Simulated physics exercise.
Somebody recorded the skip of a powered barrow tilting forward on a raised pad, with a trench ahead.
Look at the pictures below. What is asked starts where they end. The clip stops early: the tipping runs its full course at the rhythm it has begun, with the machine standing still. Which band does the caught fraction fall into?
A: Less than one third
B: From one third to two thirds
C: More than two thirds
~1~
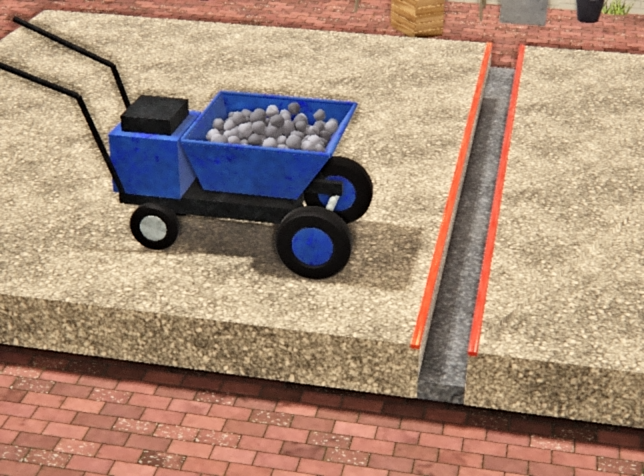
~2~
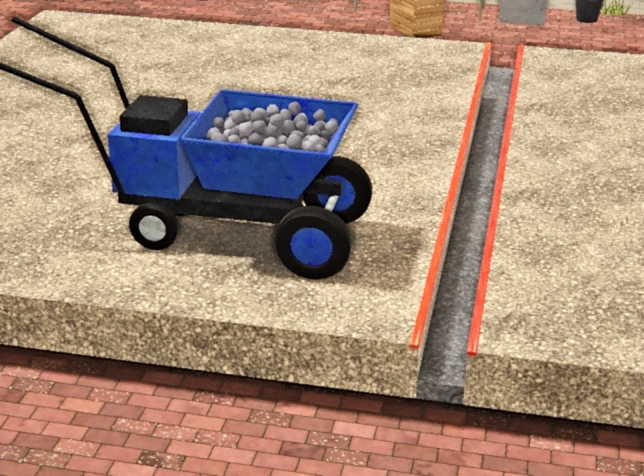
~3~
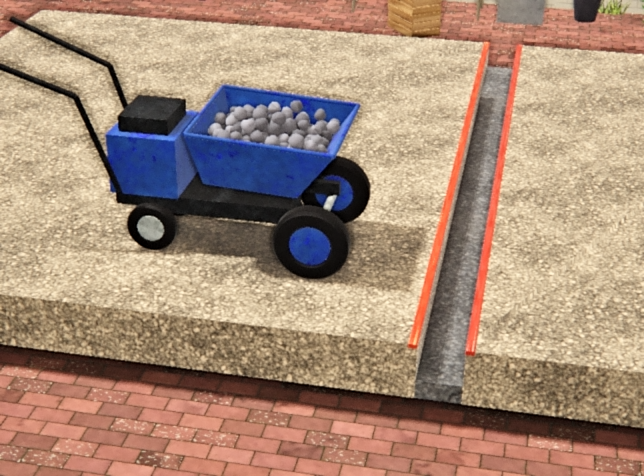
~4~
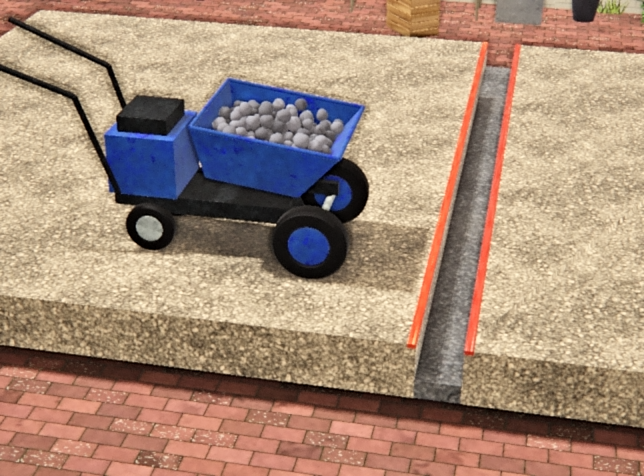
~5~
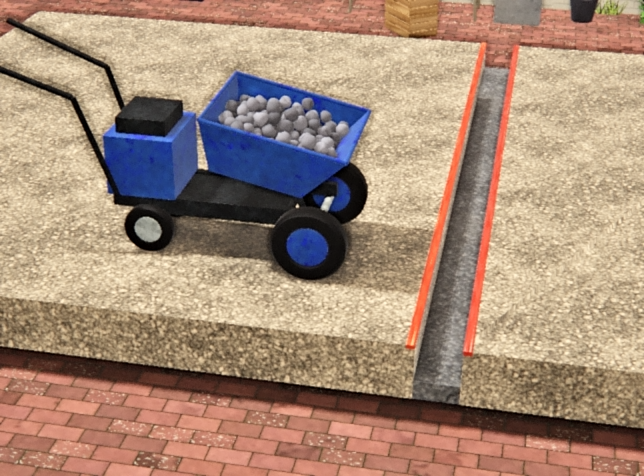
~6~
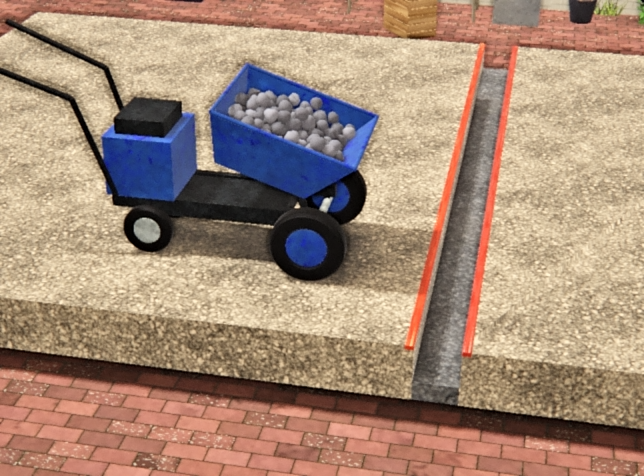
The answer is C.
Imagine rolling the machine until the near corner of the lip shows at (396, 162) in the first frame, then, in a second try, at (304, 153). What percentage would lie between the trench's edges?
You'd see around 10 per cent the first time and around 60 per cent the second.
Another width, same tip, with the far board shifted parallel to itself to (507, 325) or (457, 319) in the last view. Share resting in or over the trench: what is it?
About 100 and 60 per cent.
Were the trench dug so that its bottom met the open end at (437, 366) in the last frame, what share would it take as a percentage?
60 %.
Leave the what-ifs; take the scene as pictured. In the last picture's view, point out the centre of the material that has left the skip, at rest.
At about (454, 273).
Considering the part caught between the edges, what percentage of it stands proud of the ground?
About 20 per cent.
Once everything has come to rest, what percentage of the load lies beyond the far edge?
I'd estimate about 10 per cent of the load.
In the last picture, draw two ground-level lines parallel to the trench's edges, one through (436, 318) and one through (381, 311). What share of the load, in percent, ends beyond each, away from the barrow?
60 % and 100 %.
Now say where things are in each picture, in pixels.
Lip of the skip at (330, 155), level; top of the load at (263, 131), round cobbles; first edge of the trench at (423, 314); far edge at (478, 320), the trench under half as wide as the skip, and about as deep as wide, in the first frame.
Lip of the skip at (331, 156), level; top of the load at (263, 131), in the second frame.
Lip of the skip at (333, 157), tipped barely; top of the load at (254, 124), in the third frame.
Lip of the skip at (339, 159), tipped a little; top of the load at (259, 120), in the fourth frame.
Lip of the skip at (346, 164), tipped a little; top of the load at (253, 118), in the fifth frame.
Lip of the skip at (355, 169), tipped clearly; top of the load at (262, 114); first edge of the trench at (417, 315); far edge at (472, 321), in the sixth frame.
Soon, skip tipped steeply; all in the skip.
A while on, skip tipped right over; nearly all in the skip; a stray few short of the trench; a stray few in or heaped over the trench; a small part falling.
Towards the end, skip tipped right over; about a third in the skip; a stray few short of the trench; about half in or heaped over the trench; a small part beyond it; a stray few falling.
Finally, skip tipped right over; a small part short of the trench; most in or heaped over the trench; a small part beyond it.
